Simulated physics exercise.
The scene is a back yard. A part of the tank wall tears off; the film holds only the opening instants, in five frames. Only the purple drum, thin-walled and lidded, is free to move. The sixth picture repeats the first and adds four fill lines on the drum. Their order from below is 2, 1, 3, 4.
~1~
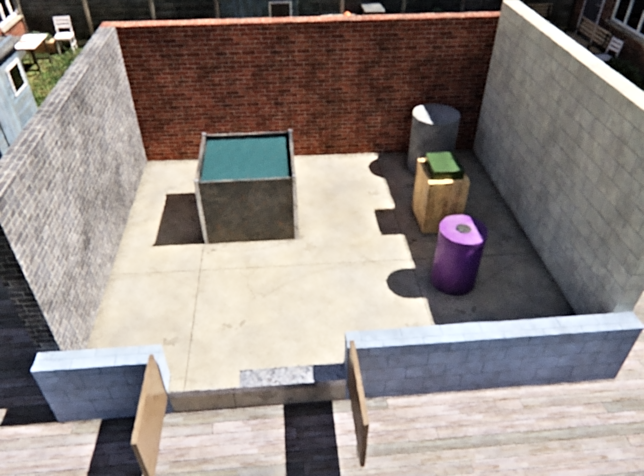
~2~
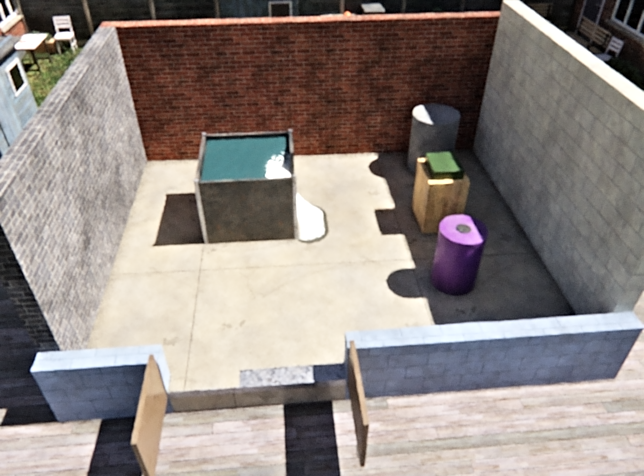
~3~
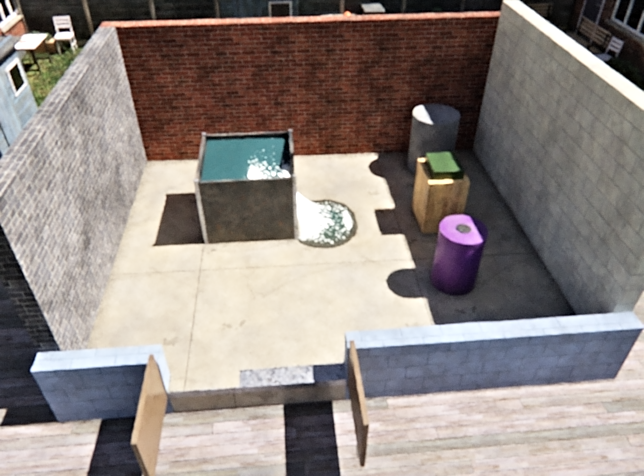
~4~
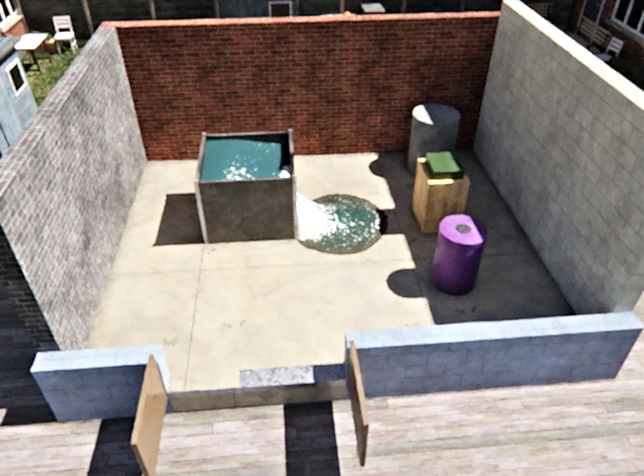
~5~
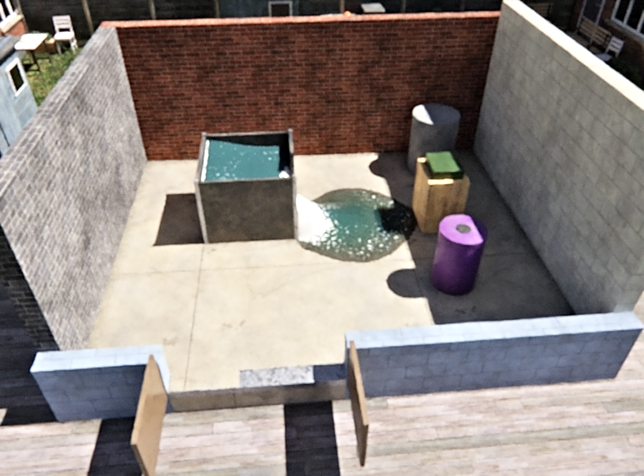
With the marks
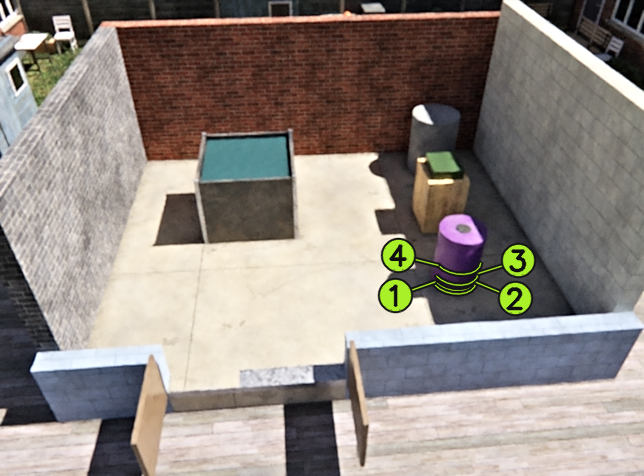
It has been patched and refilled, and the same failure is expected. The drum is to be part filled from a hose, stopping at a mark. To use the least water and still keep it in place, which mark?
4 will do.
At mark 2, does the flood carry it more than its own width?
Yes.
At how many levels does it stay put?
One of them.
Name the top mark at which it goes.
3.
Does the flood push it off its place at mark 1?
Yes.
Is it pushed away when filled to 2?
Yes, that goes wrong.
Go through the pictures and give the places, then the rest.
Lid of the purple drum at (463, 229); tank full, its middle at (247, 160); open gate at (255, 341), in the first frame.
In the second frame, 1 % of the ground under water, its edge towards the drum at (319, 231).
In the third frame, 3 % of the ground under water, its edge towards the drum at (342, 240).
In the fourth frame, 6 % of the ground under water, its edge towards the drum at (375, 236).
Lid of the purple drum at (463, 229); 9 % of the ground under water, its edge towards the drum at (384, 252), in the fifth frame.
In lime, 1 at (460, 290); 2 at (459, 293); 3 at (461, 285); 4 at (464, 274); from the bottom up 2, 1, 3, 4.
With 1, it is pushed about twice its own width away.
With 2, it is pushed about twice its own width away.
With 3, it is pushed about its own width away.
With 4, it does not move.
